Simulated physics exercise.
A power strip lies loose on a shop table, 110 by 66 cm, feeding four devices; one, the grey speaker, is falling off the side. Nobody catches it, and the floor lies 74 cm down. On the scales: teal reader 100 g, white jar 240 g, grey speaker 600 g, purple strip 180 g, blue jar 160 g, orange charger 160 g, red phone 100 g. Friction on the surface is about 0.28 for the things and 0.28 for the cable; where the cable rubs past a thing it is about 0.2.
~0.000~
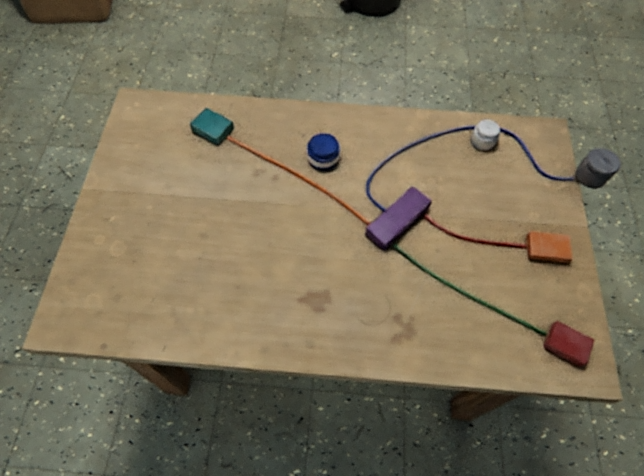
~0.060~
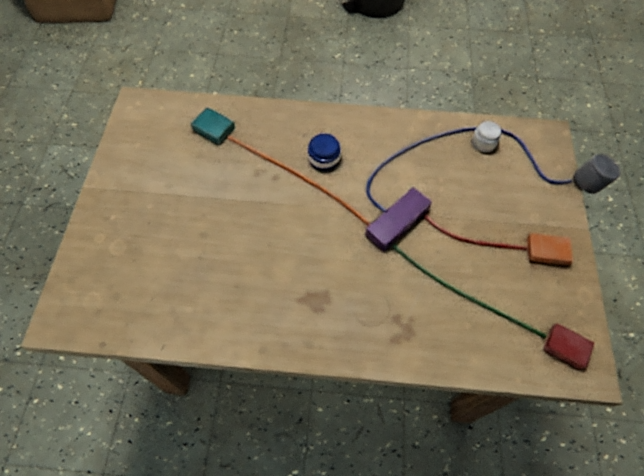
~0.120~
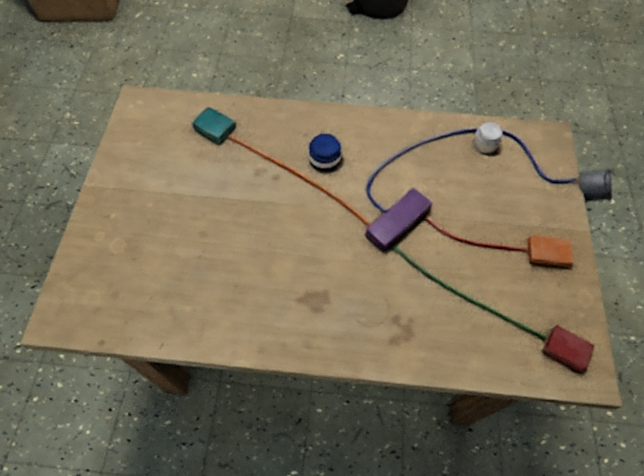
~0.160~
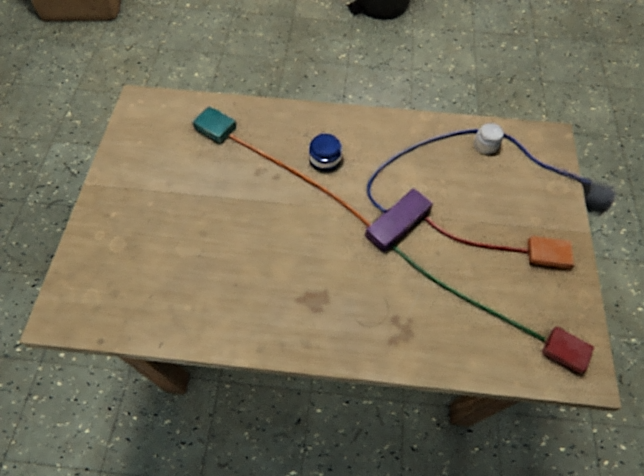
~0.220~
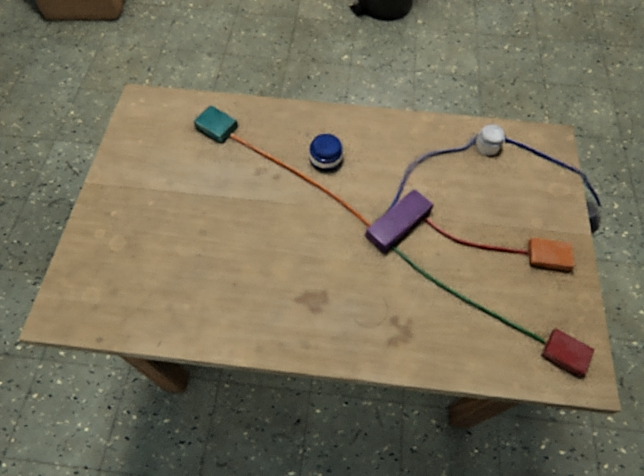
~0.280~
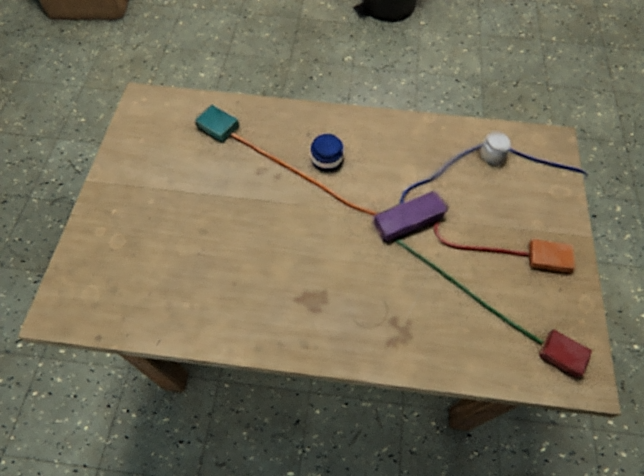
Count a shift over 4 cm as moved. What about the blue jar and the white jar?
The blue jar moves, the white jar leaves its place.
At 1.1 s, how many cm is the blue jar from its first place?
Some 16 cm.
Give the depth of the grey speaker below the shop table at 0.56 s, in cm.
About 65 cm.
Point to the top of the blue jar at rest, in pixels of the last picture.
Near (380, 112).
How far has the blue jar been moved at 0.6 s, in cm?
Some 7 cm.
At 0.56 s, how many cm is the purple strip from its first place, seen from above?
Some 38 cm.
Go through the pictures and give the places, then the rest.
The first frame shows shows, blue jar (324, 144); white jar (489, 128); blue cable runs through (395, 154) (447, 132) (506, 131) (539, 170).
The second frame shows shows, grey speaker (604, 166); blue cable runs through (448, 133) (539, 172).
The third frame shows shows, grey speaker (596, 186); blue cable runs through (449, 134) (541, 173).
The fourth frame shows shows, grey speaker (593, 197); blue cable runs through (450, 135) (555, 169).
The fifth frame shows shows, grey speaker (583, 218); blue cable runs through (587, 183).
The sixth frame shows shows, blue jar (327, 144); white jar (499, 141); blue cable runs through (454, 159) (571, 168).
By 0.6 s, the strip's end of the blue cable at (559, 169); white jar 25 cm off its start, blue jar 7 cm off its start, purple strip 38 cm off its start.
By 0.8 s, the strip has left the top; white jar 35 cm off its start, blue jar 15 cm off its start, teal reader 76 cm off its start.
By 1.1 s, the strip has left the top; white jar over the edge, blue jar 15 cm off its start at (380, 112), teal reader over the edge.
By 1.4 s, the strip has left the top; white jar over the edge, blue jar 15 cm off its start, teal reader over the edge.
By 2.6 s, the strip has left the top; white jar over the edge, blue jar 15 cm off its start at (380, 112), teal reader over the edge, purple strip over the edge.
